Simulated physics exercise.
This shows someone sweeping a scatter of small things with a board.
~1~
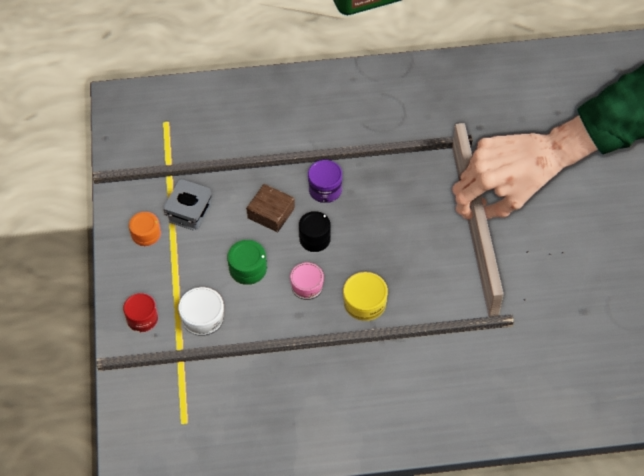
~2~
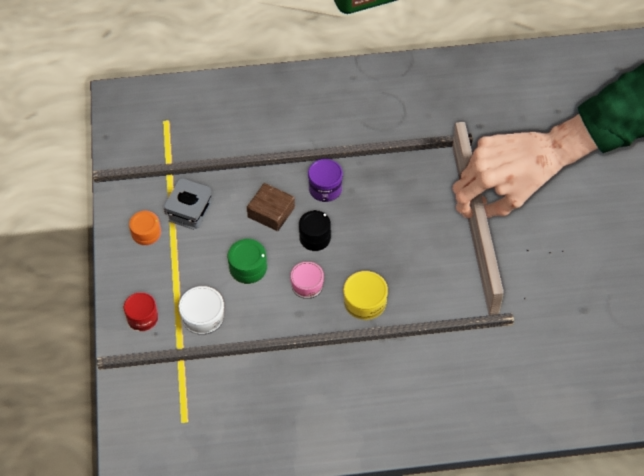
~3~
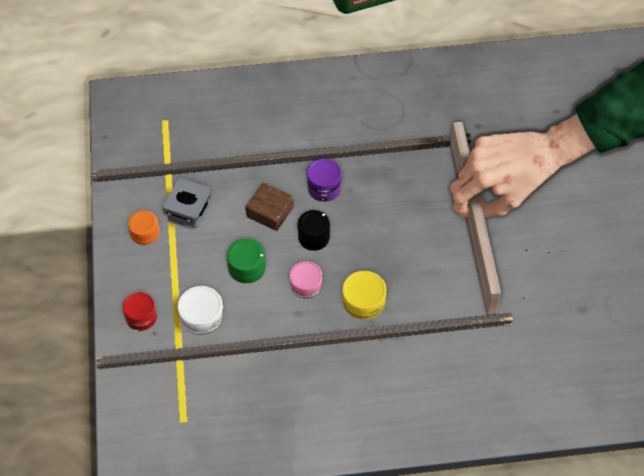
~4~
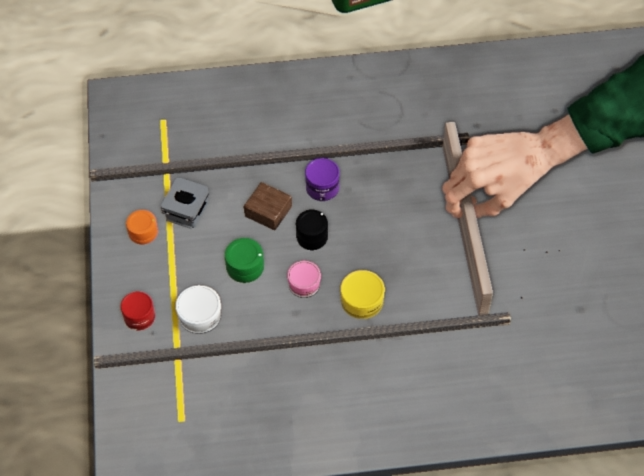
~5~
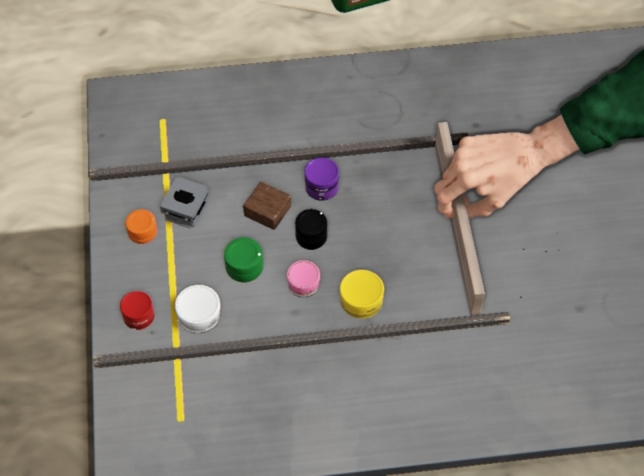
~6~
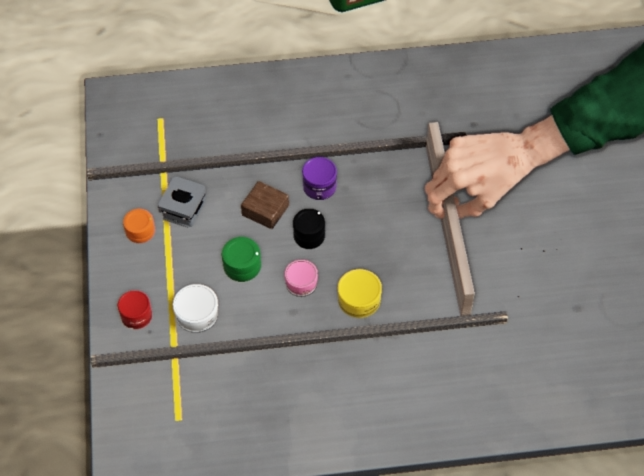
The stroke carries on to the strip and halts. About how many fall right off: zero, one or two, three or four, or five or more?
The number that fall off is one or two.
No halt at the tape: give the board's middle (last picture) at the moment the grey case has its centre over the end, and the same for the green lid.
Near (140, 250) and (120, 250).
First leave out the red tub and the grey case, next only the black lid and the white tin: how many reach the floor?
The counts: 0 and 0.
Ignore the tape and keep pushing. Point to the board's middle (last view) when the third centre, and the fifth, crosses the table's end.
First at (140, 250), next at (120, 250).
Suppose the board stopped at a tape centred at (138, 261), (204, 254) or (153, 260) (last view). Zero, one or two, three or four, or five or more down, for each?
Taking them in turn, three or four; no fall at all; either one or two.
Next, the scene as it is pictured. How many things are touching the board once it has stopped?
In contact: 5.
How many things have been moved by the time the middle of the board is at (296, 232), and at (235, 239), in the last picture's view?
By then 5, and 8.
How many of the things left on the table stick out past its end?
That would be 0.
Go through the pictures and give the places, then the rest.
The first frame shows red tub (141, 313); orange lid (145, 229); grey case (189, 206); board (476, 218); tape (175, 261).
The second frame shows orange lid (145, 228); brown block (271, 207).
The third frame shows grey case (188, 205); black lid (314, 231).
The fourth frame shows red tub (138, 311); purple tub (322, 180).
The fifth frame shows orange lid (141, 227); yellow tub (362, 294).
The sixth frame shows red tub (135, 310); orange lid (139, 226); grey case (183, 203); board (449, 217); tape (169, 258).
Soon after, none off yet; red tub at rest near (135, 310); orange lid at rest near (139, 226); grey case at rest near (183, 203).
Then, none off yet; red tub moving near (123, 309); orange lid at rest near (139, 226); grey case moved a little near (162, 199).
By the end, the number that fall off is one or two; fallen, red tub.
